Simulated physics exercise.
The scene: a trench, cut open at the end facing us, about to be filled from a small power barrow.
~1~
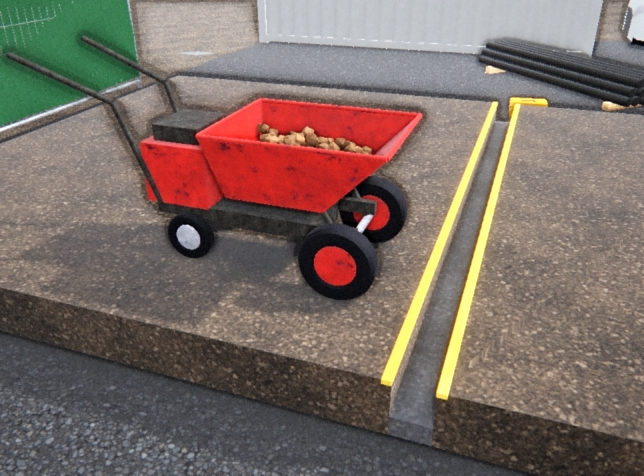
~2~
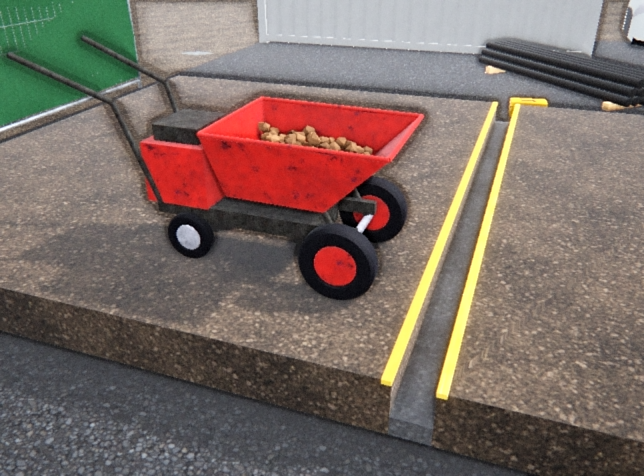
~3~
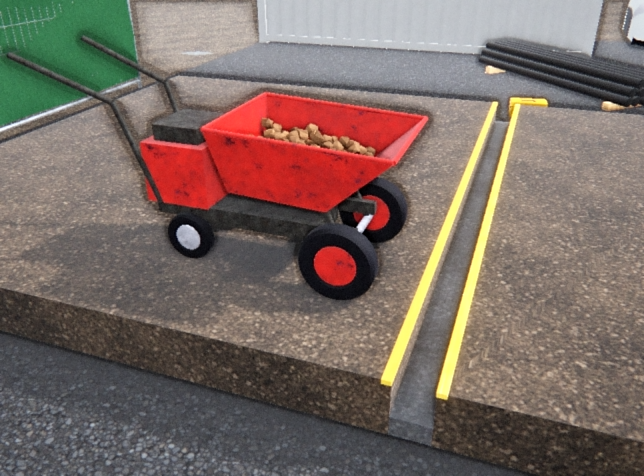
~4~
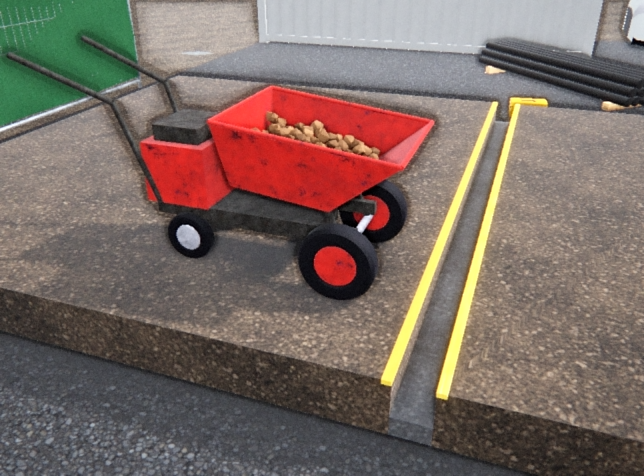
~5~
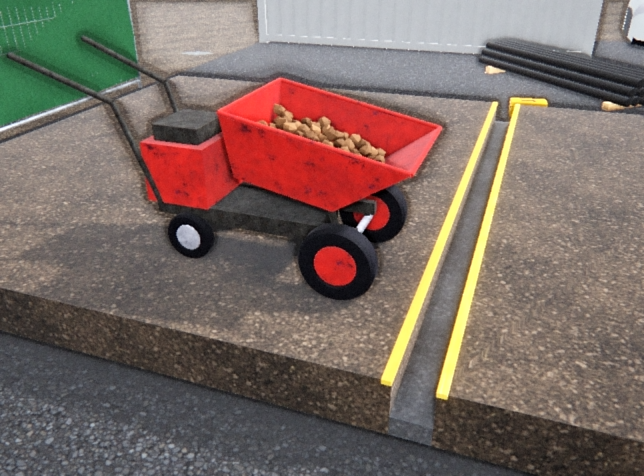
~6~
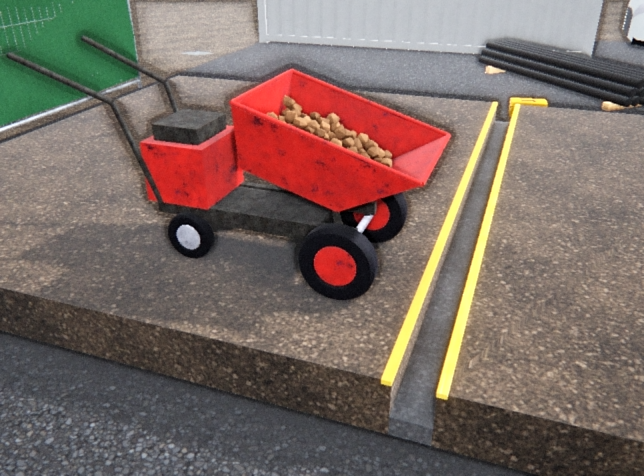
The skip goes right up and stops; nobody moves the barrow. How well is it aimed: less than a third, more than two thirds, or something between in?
The trench takes under a third.
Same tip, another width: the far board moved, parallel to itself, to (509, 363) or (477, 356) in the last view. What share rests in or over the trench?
The first gives 80 %, the second 40 %.
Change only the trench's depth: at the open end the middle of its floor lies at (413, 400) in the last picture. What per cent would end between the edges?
Some 0 per cent.
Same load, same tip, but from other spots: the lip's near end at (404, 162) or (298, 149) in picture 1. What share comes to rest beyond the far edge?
In turn 80 and 10 in a hundred.
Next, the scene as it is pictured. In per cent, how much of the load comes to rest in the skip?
Close to 15 per cent.
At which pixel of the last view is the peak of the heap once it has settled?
Roughly at (514, 279).
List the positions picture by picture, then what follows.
In the first picture, lip of the skip at (387, 159), level; top of the load at (296, 149), clay clods; first edge of the trench at (402, 340); far edge at (453, 351), the trench under half as wide as the skip, and about as deep as wide.
In the second picture, lip of the skip at (388, 160), level; top of the load at (297, 148).
In the third picture, lip of the skip at (393, 163), tipped barely; top of the load at (299, 147).
In the fourth picture, lip of the skip at (401, 168), tipped a little; top of the load at (285, 136).
In the fifth picture, lip of the skip at (411, 175), tipped a little; top of the load at (293, 131).
In the sixth picture, lip of the skip at (421, 184), tipped clearly; top of the load at (302, 125); first edge of the trench at (402, 340); far edge at (453, 351).
Soon, skip tipped steeply; all in the skip.
A while on, skip tipped right over; about two thirds in the skip; about a third beyond it; a stray few falling.
Towards the end, skip tipped right over; about a quarter in the skip; most beyond it.
Finally, skip tipped right over; about a quarter in the skip; none in or heaped over the trench; most beyond it.
